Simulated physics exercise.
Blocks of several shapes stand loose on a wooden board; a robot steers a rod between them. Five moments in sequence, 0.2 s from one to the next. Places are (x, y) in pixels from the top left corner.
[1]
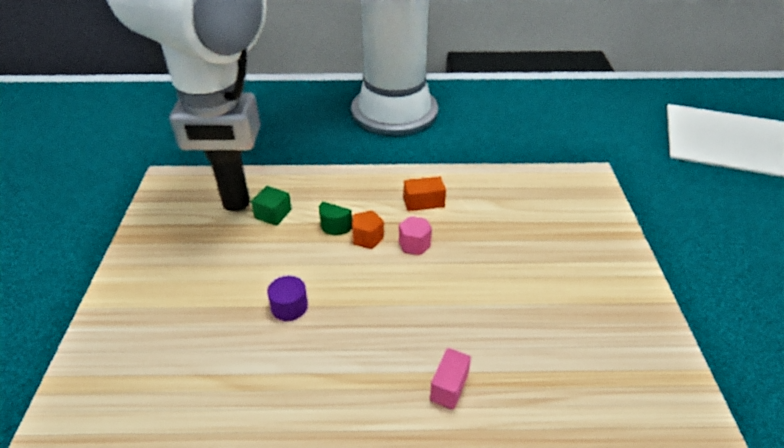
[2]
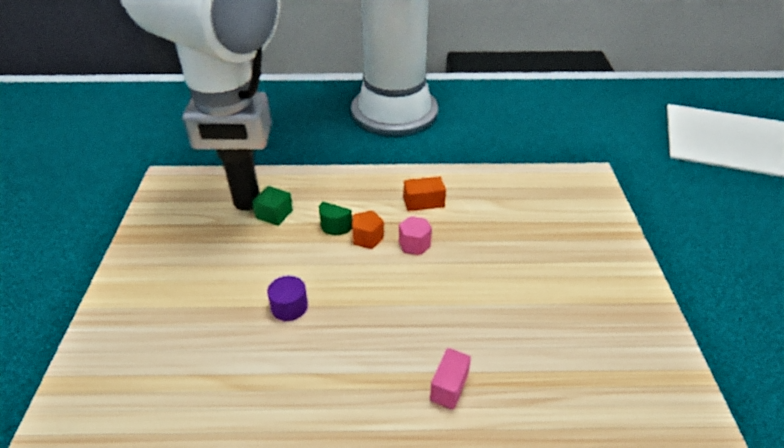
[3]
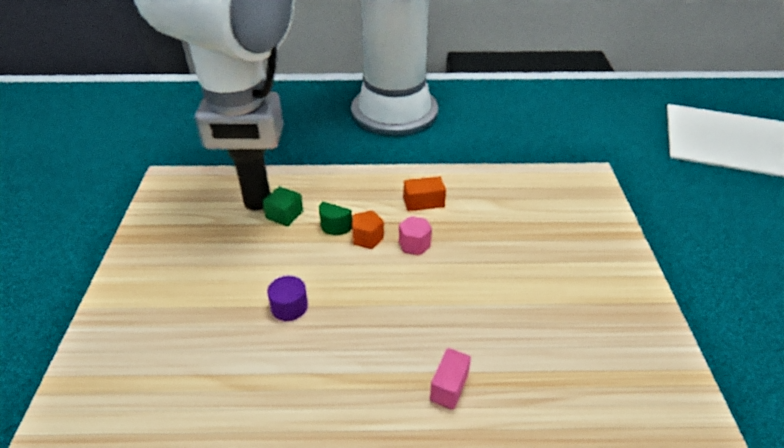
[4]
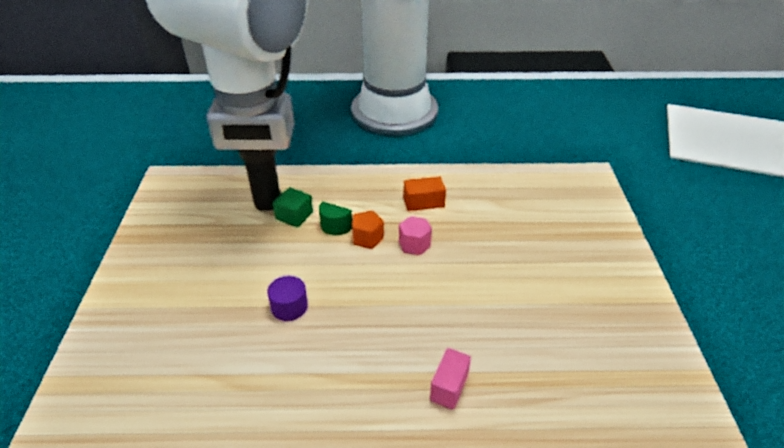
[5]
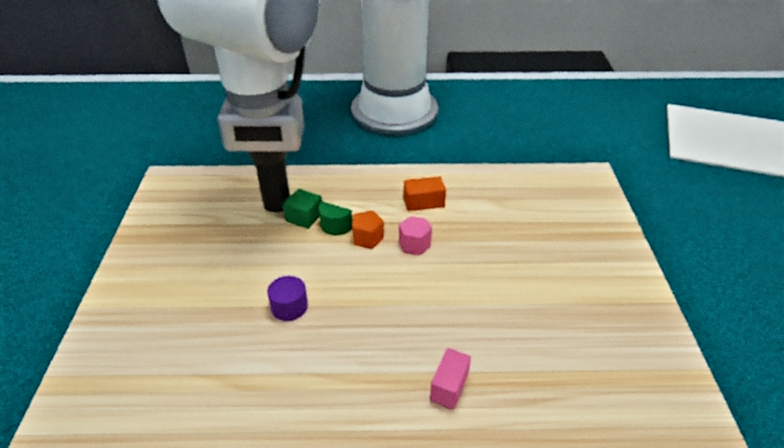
At the start, a robot arm holds a black rod upright just left of a green block on a wooden board scattered with small coloured blocks. The rod then slides slowly right, pushing the green block a short way until it sits close beside the green D-shaped block, while the others stay still.
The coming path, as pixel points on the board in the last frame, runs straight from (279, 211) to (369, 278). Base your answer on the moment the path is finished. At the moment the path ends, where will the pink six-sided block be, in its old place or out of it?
Once the path ends, it is where it was.
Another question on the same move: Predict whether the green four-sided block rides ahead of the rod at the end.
By then it is beside or behind the rod.
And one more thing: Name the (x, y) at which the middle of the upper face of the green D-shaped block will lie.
Around (373, 206).
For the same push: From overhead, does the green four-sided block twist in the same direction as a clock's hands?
In short: No.
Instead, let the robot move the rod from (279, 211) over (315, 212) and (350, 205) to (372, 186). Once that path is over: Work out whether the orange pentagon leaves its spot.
It travels a centimetre or more.
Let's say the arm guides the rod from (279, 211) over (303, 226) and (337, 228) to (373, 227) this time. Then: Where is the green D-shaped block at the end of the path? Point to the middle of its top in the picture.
Its top centre lands on (429, 202).
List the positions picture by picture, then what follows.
The first frame shows rod tip at (236, 203); block tops, green four-sided block at (270, 196); green D-shaped block at (333, 210); orange pentagon at (367, 220); pink six-sided block at (415, 226).
The second frame shows rod at (247, 202); blocks unchanged.
The third frame shows rod at (258, 202); green four-sided block at (282, 197).
The fourth frame shows rod at (268, 202); green four-sided block at (292, 198).
The fifth frame shows rod at (277, 204); green four-sided block at (302, 199); green D-shaped block at (333, 210); orange pentagon at (367, 220); pink six-sided block at (415, 226).
The first path, step by step. One third of the way, rod at (306, 225); green four-sided block at (333, 208), turned 50° anticlockwise; green D-shaped block at (365, 209); orange pentagon at (382, 223), turned 60° clockwise.
Two thirds of the way, rod at (336, 247); green four-sided block at (341, 210), turned 70° anticlockwise; green D-shaped block at (373, 206); orange pentagon at (383, 223), turned 60° clockwise.
At the end, rod at (368, 271); green four-sided block at (341, 210), turned 70° anticlockwise; green D-shaped block at (373, 206); orange pentagon at (383, 223), turned 60° clockwise; pink six-sided block in place.
